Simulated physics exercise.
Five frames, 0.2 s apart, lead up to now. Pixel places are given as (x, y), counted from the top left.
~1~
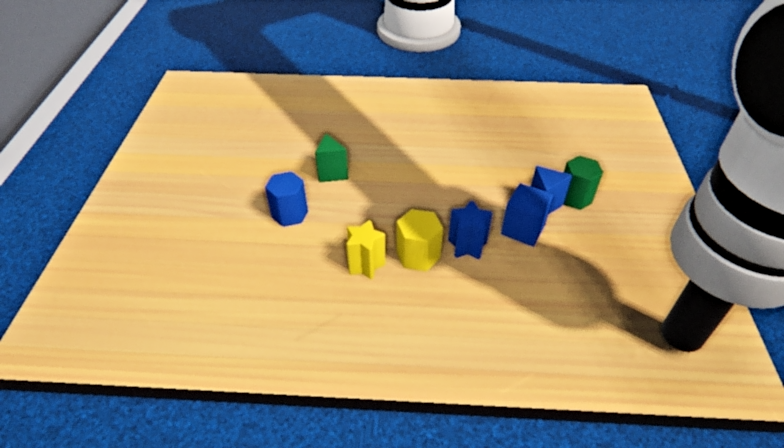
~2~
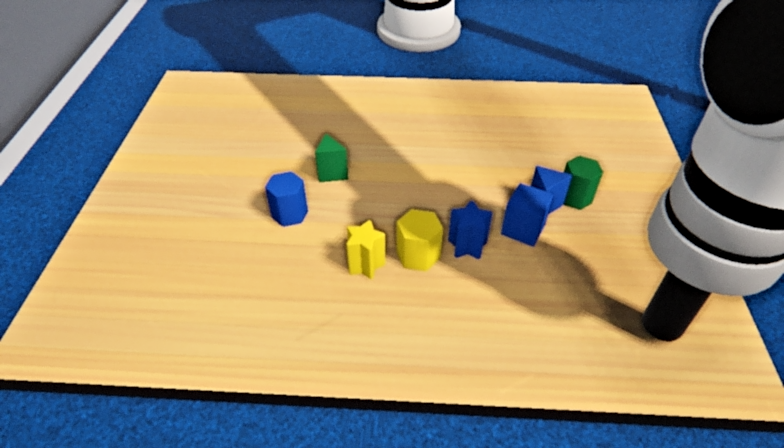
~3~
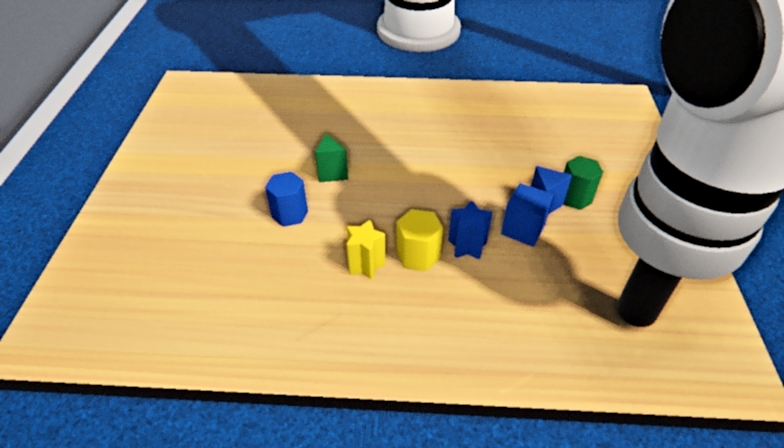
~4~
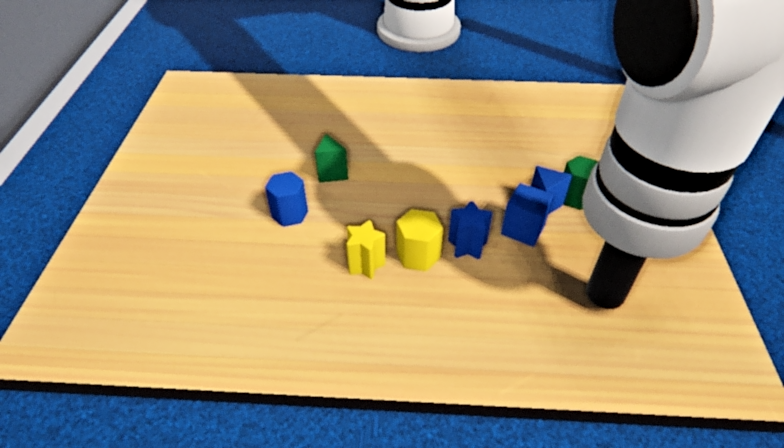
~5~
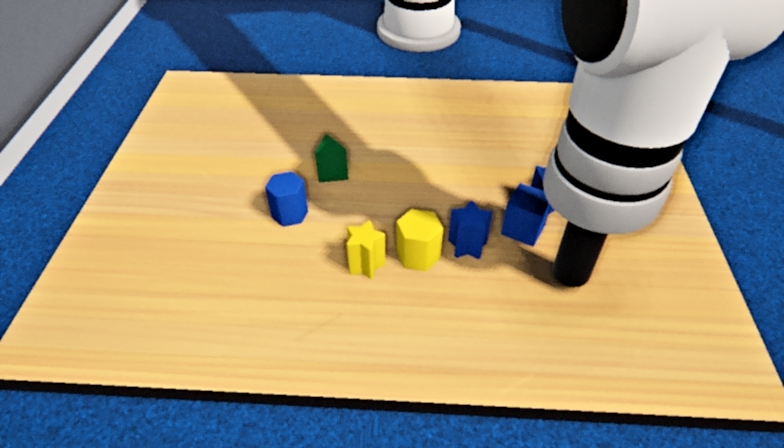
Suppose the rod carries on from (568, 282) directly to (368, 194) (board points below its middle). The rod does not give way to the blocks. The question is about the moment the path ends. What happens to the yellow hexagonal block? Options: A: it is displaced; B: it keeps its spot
A
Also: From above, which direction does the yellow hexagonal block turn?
Against the clock.
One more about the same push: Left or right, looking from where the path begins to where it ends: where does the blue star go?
Sideways shift: Left.
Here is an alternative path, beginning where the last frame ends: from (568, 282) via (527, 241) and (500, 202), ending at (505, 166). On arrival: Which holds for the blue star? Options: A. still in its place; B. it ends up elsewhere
(A)
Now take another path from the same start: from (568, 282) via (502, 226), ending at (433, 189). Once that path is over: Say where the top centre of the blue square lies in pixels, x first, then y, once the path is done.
Its top centre is at about (506, 166).
On the path given first. One third of the way, rod at (495, 242); blue star at (466, 213).
Two thirds of the way, rod at (428, 213); yellow star at (359, 238), turned 20° clockwise; yellow hexagonal block at (393, 227), turned 50° anticlockwise; blue star at (400, 198), turned 45° anticlockwise.
At the end, rod at (368, 187); yellow star at (358, 238), turned 20° clockwise; yellow hexagonal block at (393, 227), turned 50° anticlockwise; blue star at (385, 197), turned 90° anticlockwise; blue square unmoved.
